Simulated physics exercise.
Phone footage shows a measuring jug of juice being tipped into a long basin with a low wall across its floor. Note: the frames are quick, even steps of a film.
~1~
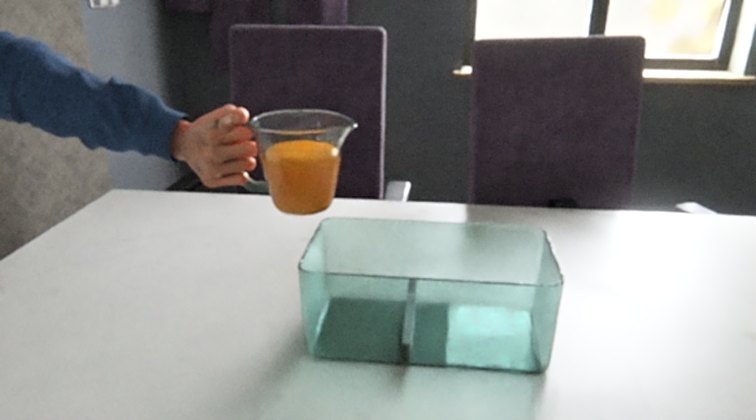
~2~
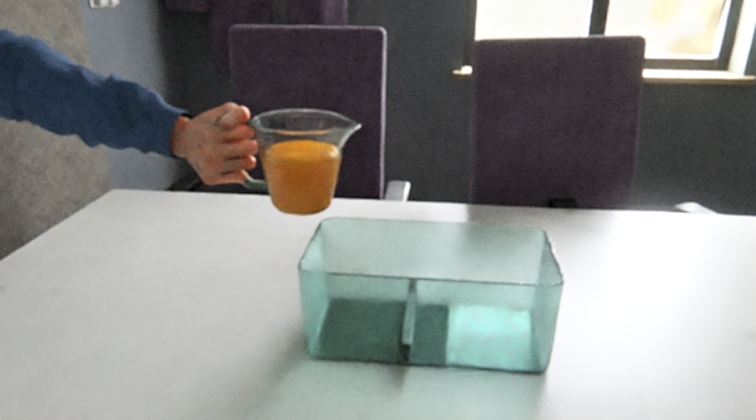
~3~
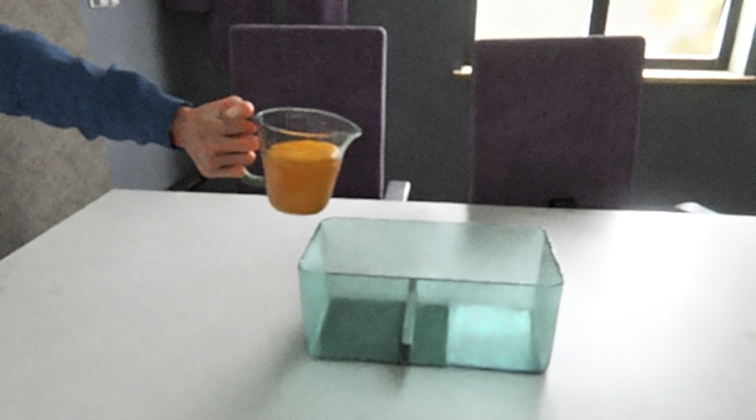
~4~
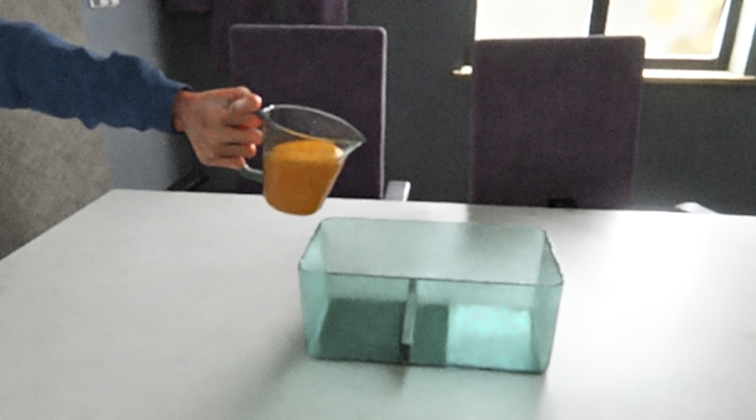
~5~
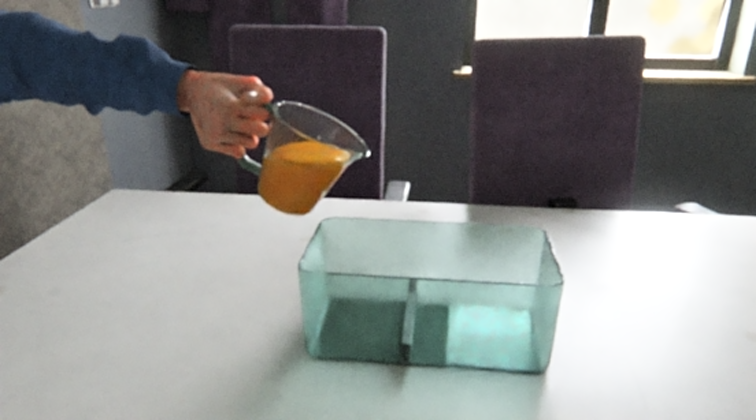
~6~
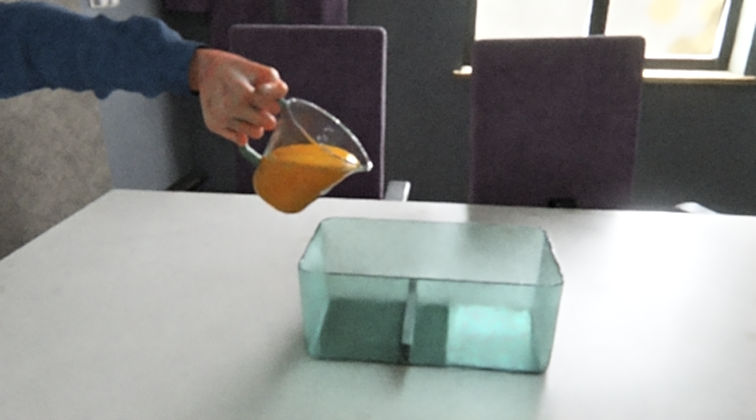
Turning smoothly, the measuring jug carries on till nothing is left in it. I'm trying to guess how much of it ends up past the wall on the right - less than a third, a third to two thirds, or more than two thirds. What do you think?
Shy of a third.
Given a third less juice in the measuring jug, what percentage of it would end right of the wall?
The share comes to some 10 parts in a hundred.
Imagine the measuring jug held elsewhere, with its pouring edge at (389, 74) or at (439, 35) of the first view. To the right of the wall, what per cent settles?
Near 90 in a hundred first, near 80 in a hundred second.
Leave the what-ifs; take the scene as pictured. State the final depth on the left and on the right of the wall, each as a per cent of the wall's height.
I'd say about 60 for the left and about 0 for the right.
A moment on, the tilt is 93° and 51 per cent is still to pour, 24 is left of the wall and 2 right of it.
Next, the tilt is 104° and 6 per cent is still to pour, 83 is left of the wall and 5 right of it.
Then the tilt is 104° and 0 per cent is still to pour, 90 is left of the wall and 9 right of it.
Later the tilt is 104° and 0 per cent is still to pour, 87 is left of the wall and 12 right of it.
At rest 87 per cent lies left of the wall, 12 right of it and 1 outside.
